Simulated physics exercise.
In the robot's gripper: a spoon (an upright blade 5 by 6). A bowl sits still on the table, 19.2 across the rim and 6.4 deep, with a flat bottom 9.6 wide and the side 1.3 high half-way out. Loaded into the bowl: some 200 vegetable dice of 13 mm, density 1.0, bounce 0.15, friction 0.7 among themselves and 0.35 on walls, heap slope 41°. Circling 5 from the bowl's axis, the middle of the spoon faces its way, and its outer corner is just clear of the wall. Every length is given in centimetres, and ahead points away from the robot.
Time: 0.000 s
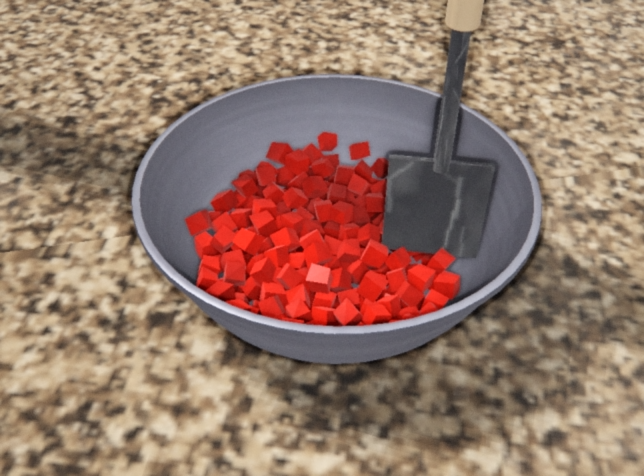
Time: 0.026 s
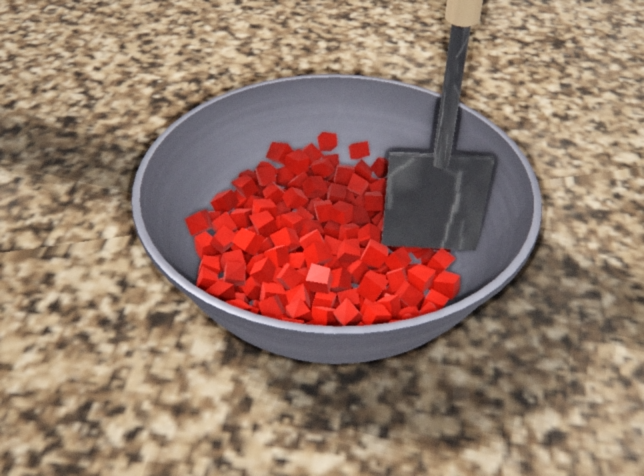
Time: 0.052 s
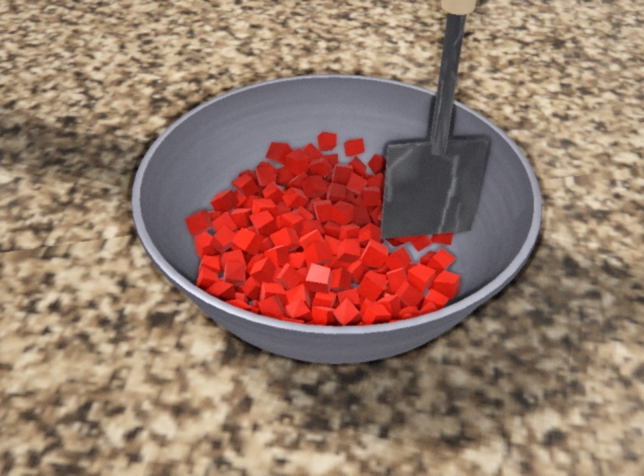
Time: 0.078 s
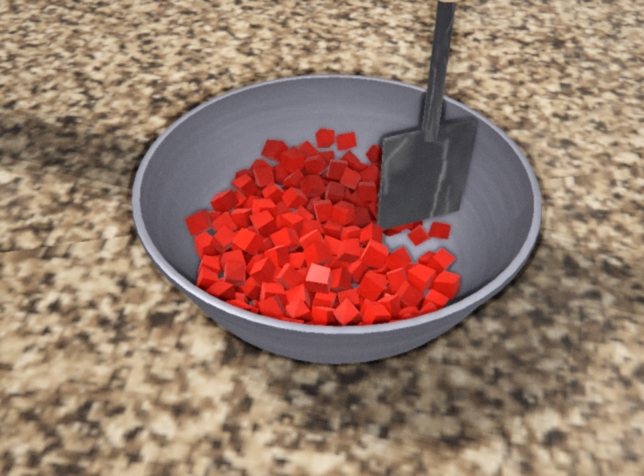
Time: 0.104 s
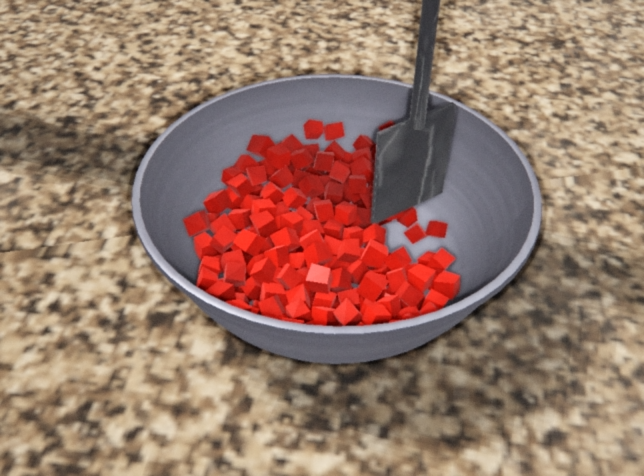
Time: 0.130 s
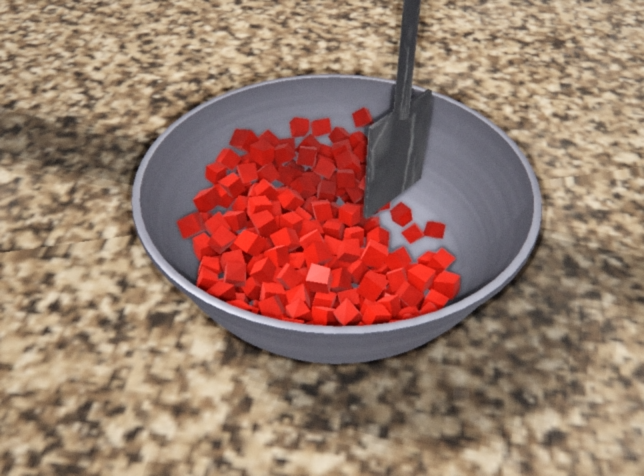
On a speckled countertop, a dark, flat blade swept from the right side of a gray bowl toward the back, turning as it went and nudging some of the red cubes along.
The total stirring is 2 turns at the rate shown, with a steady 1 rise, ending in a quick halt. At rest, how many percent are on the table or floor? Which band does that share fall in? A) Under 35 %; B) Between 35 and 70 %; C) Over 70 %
Option A: Under 35 %.
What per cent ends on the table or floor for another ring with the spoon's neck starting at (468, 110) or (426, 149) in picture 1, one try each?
I'd guess some 0 and 20 percent.
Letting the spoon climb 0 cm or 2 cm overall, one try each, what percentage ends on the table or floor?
30 % and 20 %.
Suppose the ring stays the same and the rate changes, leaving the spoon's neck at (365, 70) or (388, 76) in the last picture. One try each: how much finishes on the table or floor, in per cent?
Some 40 and 35 per cent.
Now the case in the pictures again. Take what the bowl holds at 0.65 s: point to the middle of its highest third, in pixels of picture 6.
I'd point to somewhere close to (476, 207).
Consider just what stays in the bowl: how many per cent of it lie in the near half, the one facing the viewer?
It comes to near 40 percent.
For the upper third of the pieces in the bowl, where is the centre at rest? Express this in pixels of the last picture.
Roughly at pixel (430, 203).
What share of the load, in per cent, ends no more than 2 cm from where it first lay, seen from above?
Near 10 per cent of the pieces.
After 0.65 s, 317° round, highest piece 8 above the table; 185 in the bowl, 16 on the table or floor, 4 in flight or on the tool.
After 1.17 s, 219° round, highest piece 8 above the table; 167 in the bowl, 36 on the table or floor, 2 in flight or on the tool.
After 1.63 s, 0° round, highest piece 7 above the table; 160 in the bowl, 45 on the table or floor.
After 2.33 s, 0° round, highest piece 6 above the table; 159 in the bowl, 46 on the table or floor.
At rest, 159 in the bowl, 46 on the table or floor. That is 22 % on the table or floor.
